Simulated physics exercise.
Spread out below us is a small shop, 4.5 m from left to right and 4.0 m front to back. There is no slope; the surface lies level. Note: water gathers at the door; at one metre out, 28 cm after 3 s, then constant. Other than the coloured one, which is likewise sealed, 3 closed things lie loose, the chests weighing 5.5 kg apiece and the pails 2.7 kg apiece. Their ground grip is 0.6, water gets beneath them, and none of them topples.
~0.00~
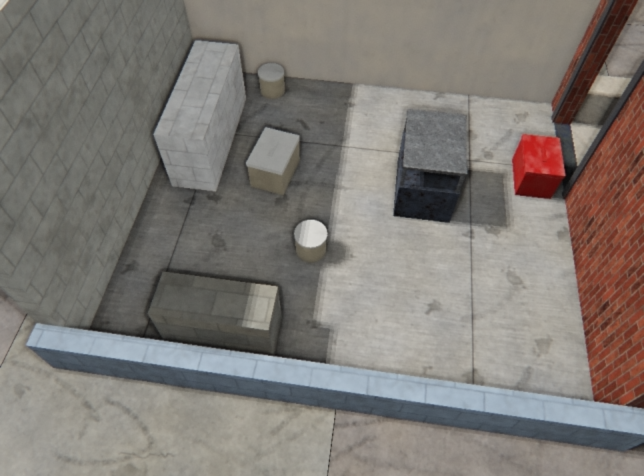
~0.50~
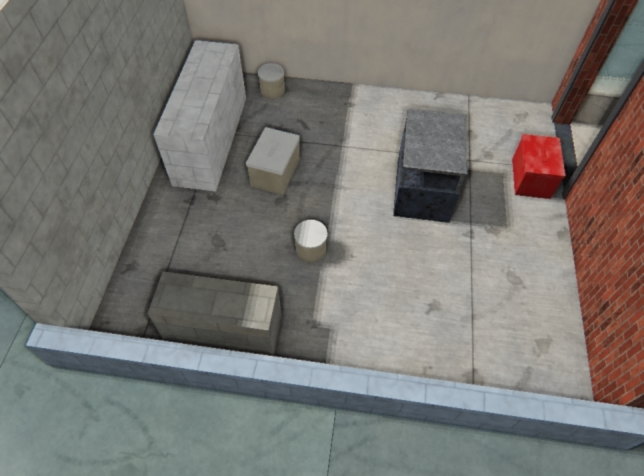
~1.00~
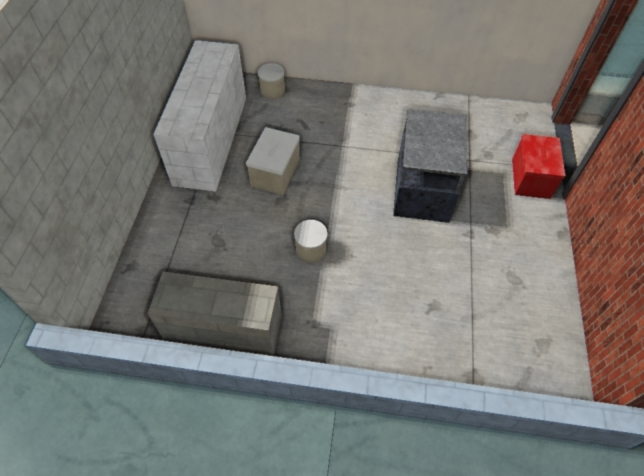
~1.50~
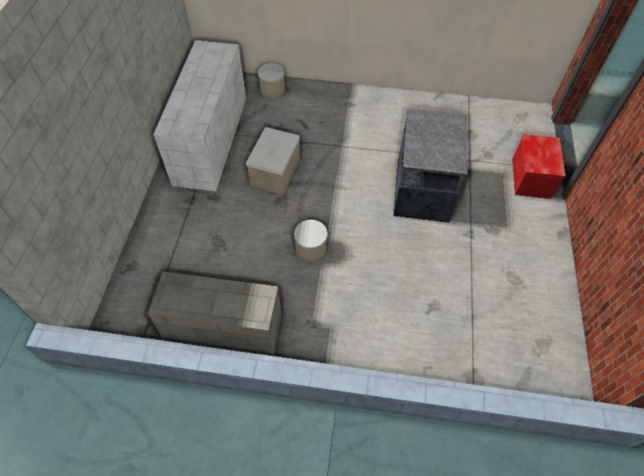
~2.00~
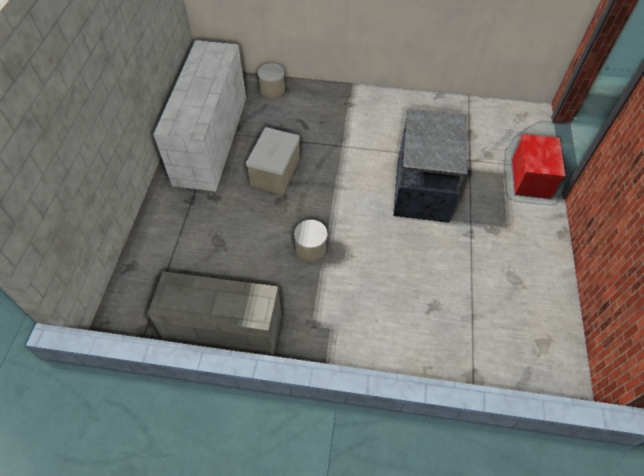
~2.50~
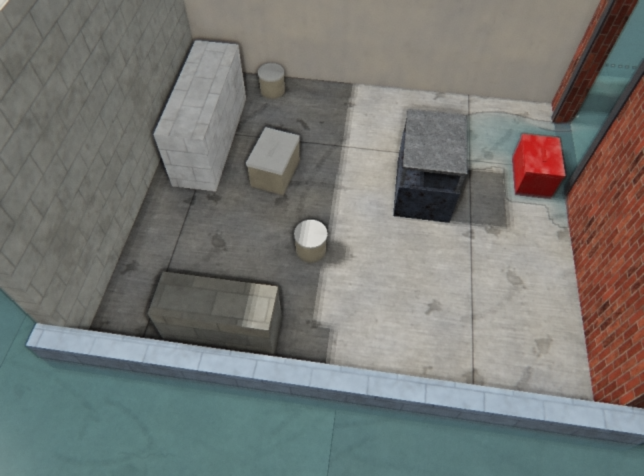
In a small walled shop, water spreads outside, then seeps in around the red chest.
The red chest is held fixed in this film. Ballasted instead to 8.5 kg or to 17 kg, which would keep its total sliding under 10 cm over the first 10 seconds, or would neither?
Neither would.
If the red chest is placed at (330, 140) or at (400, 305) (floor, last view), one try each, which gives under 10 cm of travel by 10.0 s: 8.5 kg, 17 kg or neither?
Going in order: Neither weight works, neither weight works.
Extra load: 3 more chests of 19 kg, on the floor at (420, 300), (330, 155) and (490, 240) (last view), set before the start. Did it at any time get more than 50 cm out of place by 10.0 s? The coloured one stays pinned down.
First: Inside the limit; second: Beyond the limit; third: Inside the limit.
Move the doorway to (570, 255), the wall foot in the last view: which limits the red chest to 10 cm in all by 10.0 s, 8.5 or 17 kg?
The answer is that neither mass suffices.
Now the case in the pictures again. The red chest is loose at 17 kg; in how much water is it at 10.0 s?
About 10 cm.
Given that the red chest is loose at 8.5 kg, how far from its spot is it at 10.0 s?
Around 200 centimetres out of place.
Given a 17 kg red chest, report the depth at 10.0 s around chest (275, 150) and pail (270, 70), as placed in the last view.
About 9 and 13 cm.
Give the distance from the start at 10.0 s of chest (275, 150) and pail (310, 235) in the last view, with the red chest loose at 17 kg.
Respectively 200 and 150 cm.
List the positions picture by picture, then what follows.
In the first frame, the red chest at (543, 154), on the bottom; water covers 0.0 m2; 0 of 4 have shifted.
In the second frame, the red chest at (543, 154), on the bottom; 0.0 m2 under water; 0 of 4 have shifted.
In the third frame, the red chest at (543, 154) rests on the ground; 0.0 m2 under water; 0 of 4 have shifted.
In the fourth frame, the red chest at (543, 154) rests on the ground; water covers 0.0 m2; 0 of 4 have shifted.
In the fifth frame, the red chest at (543, 154) rests on the ground; water covers 0.3 m2; 0 of 4 have shifted.
In the sixth frame, the red chest at (543, 154), on the bottom; water covers 1.2 m2; 0 of 4 have shifted.
After 3.5 s the red chest would be 90 cm from its start with 8.5 kg and 73 cm from its start with 17 kg; 6 cm of water round it then.
After 4.5 s the red chest would be 147 cm from its start with 8.5 kg and 130 cm from its start with 17 kg; 5 cm of water round it then.
After 7.0 s the red chest would be 231 cm from its start with 8.5 kg and 164 cm from its start with 17 kg; 5 cm of water round it then.
After 10.0 s the red chest would be 213 cm from its start with 8.5 kg and 182 cm from its start with 17 kg; 10 cm of water round it then.
